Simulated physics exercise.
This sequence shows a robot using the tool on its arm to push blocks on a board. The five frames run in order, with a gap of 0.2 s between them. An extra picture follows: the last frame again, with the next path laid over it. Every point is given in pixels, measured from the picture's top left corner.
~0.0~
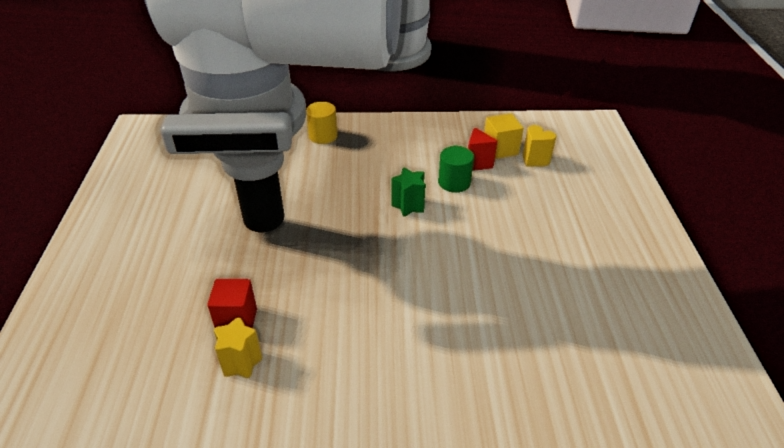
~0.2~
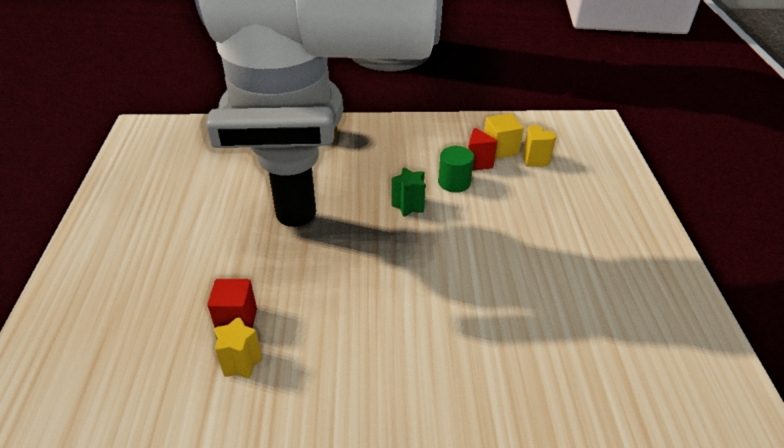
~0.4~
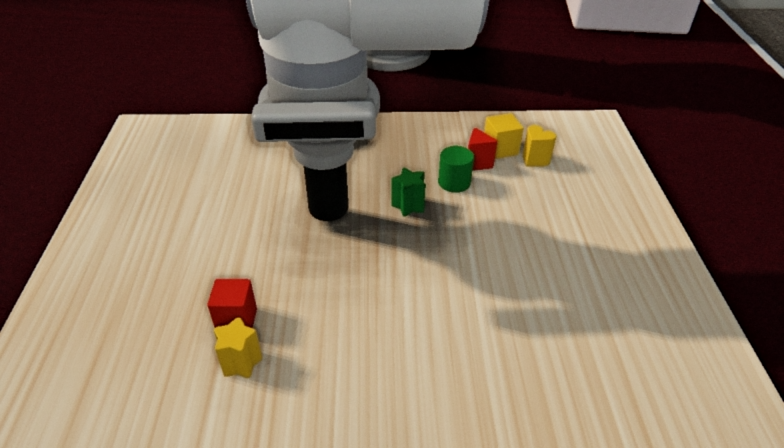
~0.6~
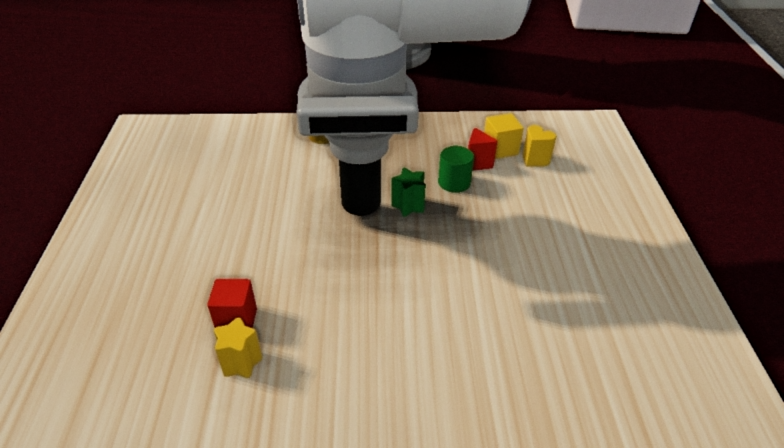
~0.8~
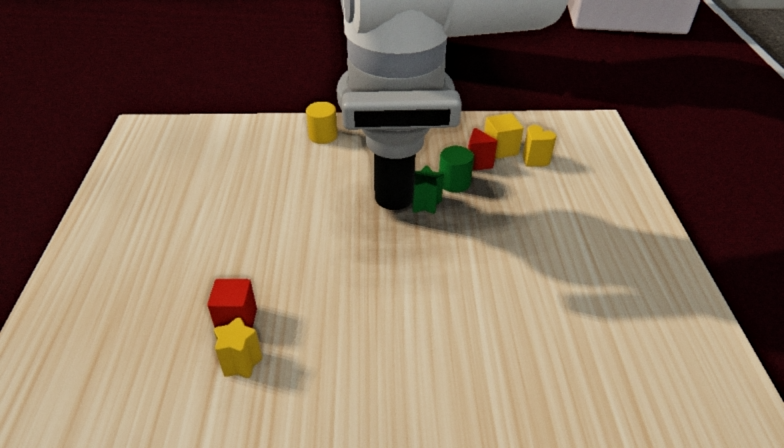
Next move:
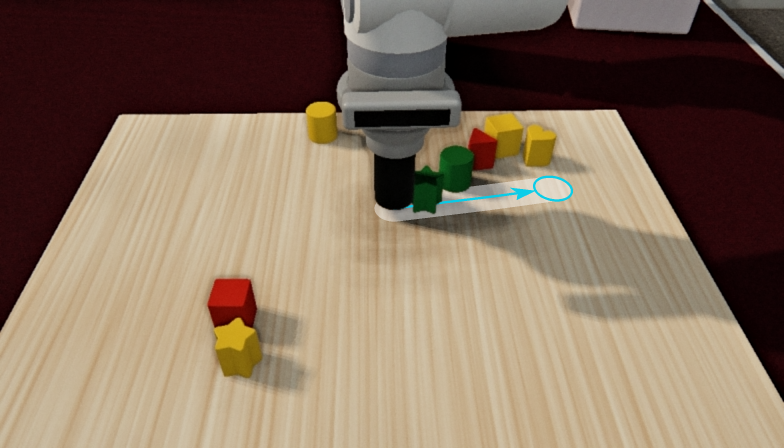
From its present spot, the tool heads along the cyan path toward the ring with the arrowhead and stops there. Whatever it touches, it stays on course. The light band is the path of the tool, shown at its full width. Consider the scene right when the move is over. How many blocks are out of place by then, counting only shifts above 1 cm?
My best guess is that a pair of blocks move over 1 cm.
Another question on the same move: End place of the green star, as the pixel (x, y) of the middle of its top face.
Near (589, 157).
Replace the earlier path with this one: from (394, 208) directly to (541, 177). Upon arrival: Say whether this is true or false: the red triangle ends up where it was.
This is false.
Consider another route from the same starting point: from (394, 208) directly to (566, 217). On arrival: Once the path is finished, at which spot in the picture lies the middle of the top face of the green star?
The point I'd pick in the picture is (520, 166).
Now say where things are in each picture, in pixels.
The first frame shows tool tip (264, 220); block tops, green star (410, 178); green circular block (457, 155); red triangle (481, 137); yellow heart-shaped block (541, 133).
The second frame shows tool (296, 215); blocks unchanged.
The third frame shows tool (329, 210); blocks unchanged.
The fourth frame shows tool (361, 204); blocks unchanged.
The fifth frame shows tool (394, 199); green star (426, 176); green circular block (457, 155); red triangle (481, 137); yellow heart-shaped block (541, 133).
Path on the board, from (394, 208) to (553, 188).
The first path, step by step. One third of the way, tool (450, 192); green star (483, 170); green circular block (469, 150); red triangle (482, 135), turned 15° clockwise.
Two thirds of the way, tool (504, 186); green star (538, 163); green circular block (470, 149); red triangle (482, 135), turned 15° clockwise.
At the end, tool (555, 179); green star (589, 157); green circular block (470, 149); red triangle (482, 135), turned 15° clockwise; yellow heart-shaped block in place.
